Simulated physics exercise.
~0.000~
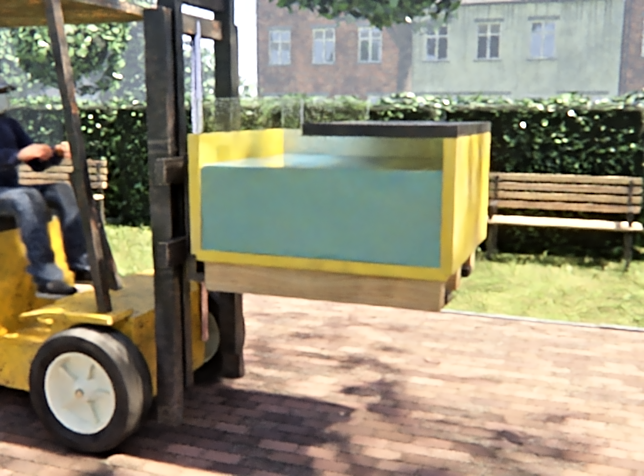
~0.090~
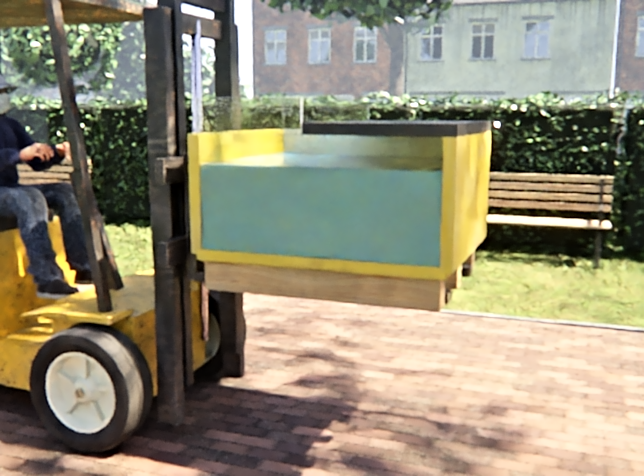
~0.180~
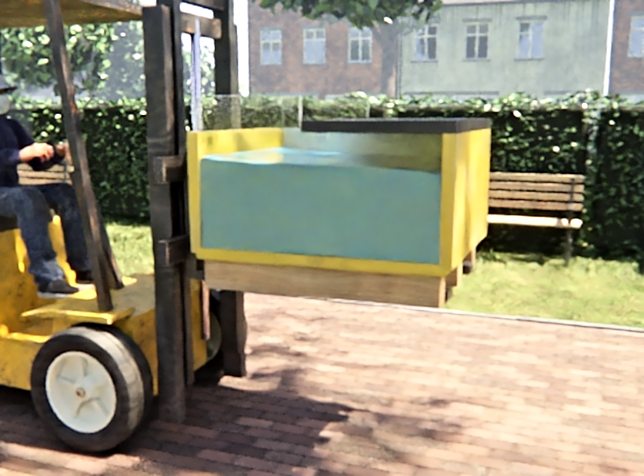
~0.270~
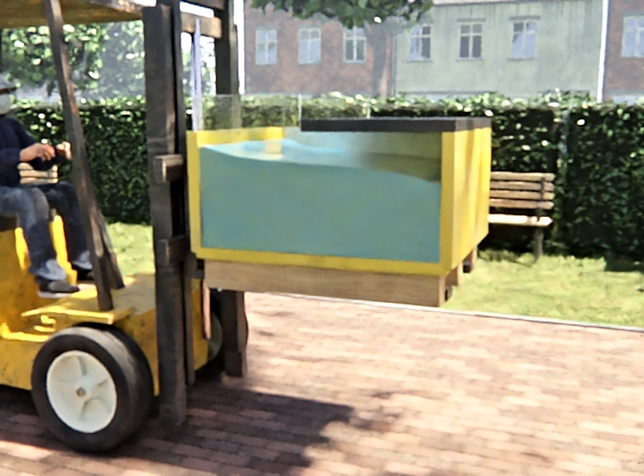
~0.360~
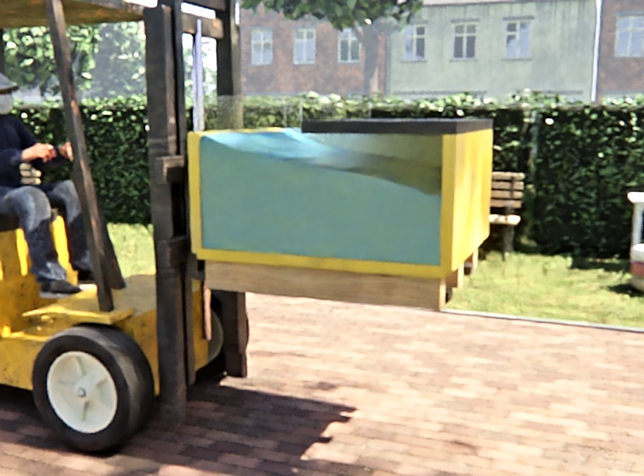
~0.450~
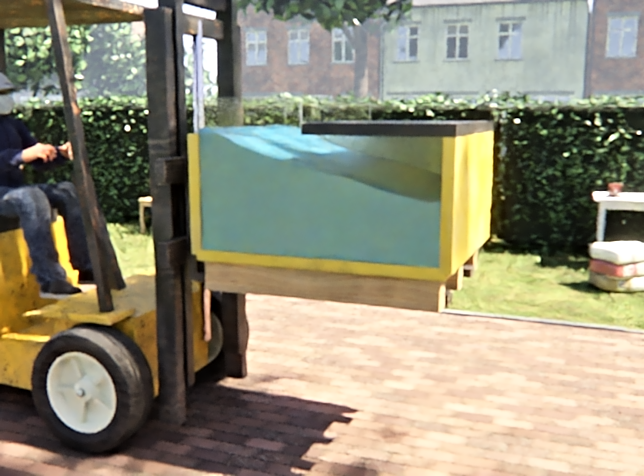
In this clip, a driver on a yellow forklift carries an open-topped, partly covered trough of blue-green liquid rightward past a hedge and bench, as the liquid starts nearly level, then rises at the left and sinks at the right.
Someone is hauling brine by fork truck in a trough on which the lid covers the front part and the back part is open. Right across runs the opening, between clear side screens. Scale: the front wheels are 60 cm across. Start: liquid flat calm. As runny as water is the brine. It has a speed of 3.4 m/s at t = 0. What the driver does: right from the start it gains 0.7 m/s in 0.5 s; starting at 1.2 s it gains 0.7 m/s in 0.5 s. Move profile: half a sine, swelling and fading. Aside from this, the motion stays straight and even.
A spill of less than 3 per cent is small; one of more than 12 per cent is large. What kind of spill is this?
The spill is middling, neither small nor large.
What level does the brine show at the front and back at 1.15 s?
The front stands at 46 cm and the back at 28 cm.
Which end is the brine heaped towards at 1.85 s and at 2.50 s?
It leans to the rear end, then to the forward end.
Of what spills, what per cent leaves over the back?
Spill fraction there: Roughly 100 per cent.
By 1.15 s the surface stands 46 cm on the front, 28 cm on the back; there is no loss.
By 1.85 s the surface stands 21 cm on the front, 51 cm on the back; the loss stands at 6 per cent, over the back.
By 2.50 s the surface stands 46 cm on the front, 23 cm on the back; the loss stands at 6 per cent, over the back.
By 4.59 s the loss stands at 7 per cent, over the back, 25 of 350 litres.
